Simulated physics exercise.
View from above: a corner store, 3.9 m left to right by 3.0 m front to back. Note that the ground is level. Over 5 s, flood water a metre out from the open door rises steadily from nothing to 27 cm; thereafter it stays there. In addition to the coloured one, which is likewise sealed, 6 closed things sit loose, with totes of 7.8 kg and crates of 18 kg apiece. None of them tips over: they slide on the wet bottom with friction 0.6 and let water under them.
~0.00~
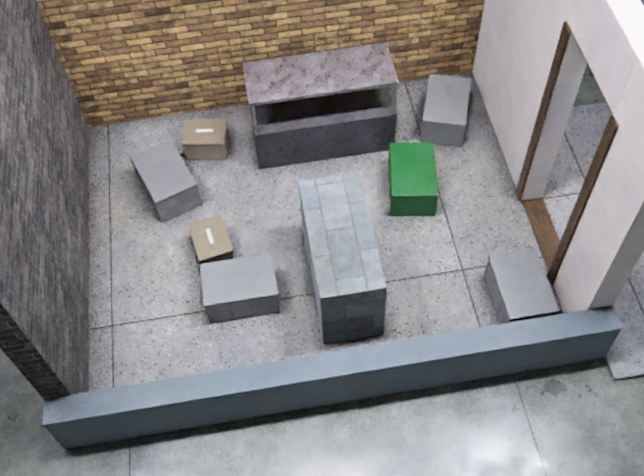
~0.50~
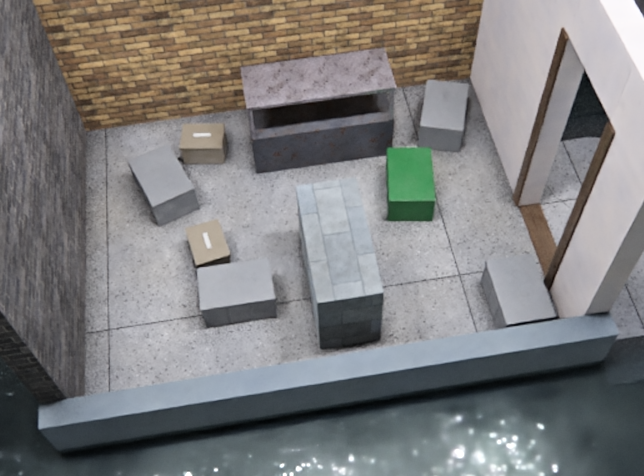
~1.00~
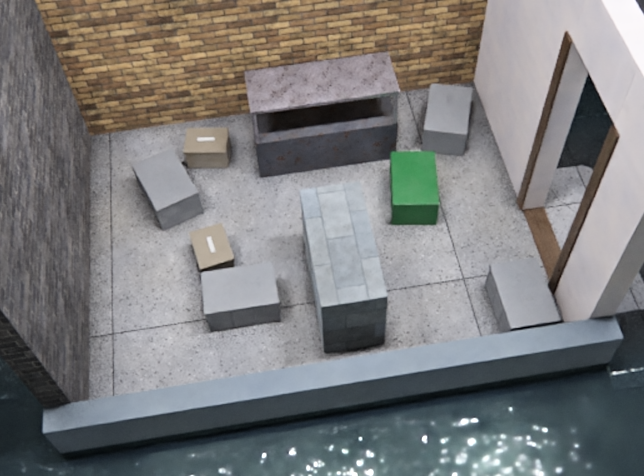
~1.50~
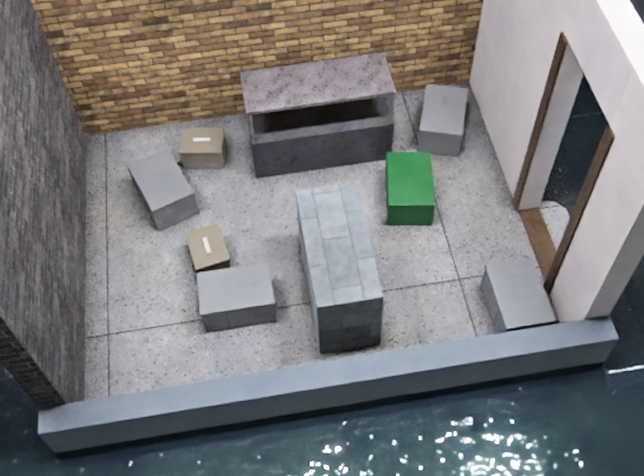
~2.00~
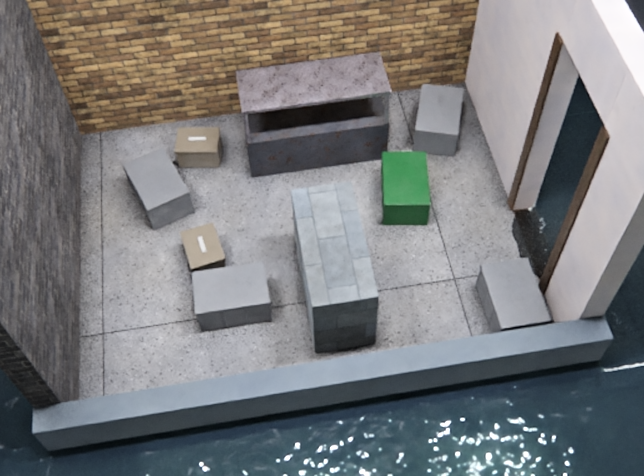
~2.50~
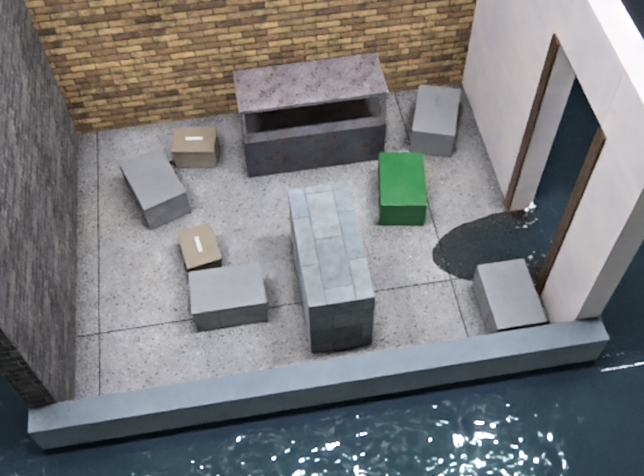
In a corner store, water rises outside, then spreads through the doorway onto the floor.
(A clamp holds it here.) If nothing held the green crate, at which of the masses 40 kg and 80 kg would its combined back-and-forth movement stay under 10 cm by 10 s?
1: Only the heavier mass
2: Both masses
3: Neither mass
1, only the heavier mass.
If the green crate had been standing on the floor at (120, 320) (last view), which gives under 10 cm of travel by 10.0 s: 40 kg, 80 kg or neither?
The answer: Either weight will do.
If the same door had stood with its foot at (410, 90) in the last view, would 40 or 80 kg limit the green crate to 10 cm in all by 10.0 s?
Then the lighter mass suffices.
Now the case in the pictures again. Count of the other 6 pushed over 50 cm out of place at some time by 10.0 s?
That adds up to 1.
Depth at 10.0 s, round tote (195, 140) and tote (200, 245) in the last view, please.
First roughly 6 cm, second roughly 6 cm.
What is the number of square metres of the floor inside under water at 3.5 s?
Flooded: Near 2.0 m2.
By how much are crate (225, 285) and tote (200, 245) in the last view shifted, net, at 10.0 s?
First 0 cm, then 0 cm.
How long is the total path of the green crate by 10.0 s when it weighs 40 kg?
Total path: Approx. 30 cm.
After 3.5 s the green crate would be 0 cm from its start with 40 kg and 0 cm from its start with 80 kg; 3 cm of water round it then.
After 4.5 s the green crate would be 0 cm from its start with 40 kg and 0 cm from its start with 80 kg; 6 cm of water round it then.
After 7.0 s the green crate would be 0 cm from its start with 40 kg and 0 cm from its start with 80 kg; 12 cm of water round it then.
After 10.0 s the green crate would be 28 cm from its start with 40 kg and 0 cm from its start with 80 kg; 14 cm of water round it then.
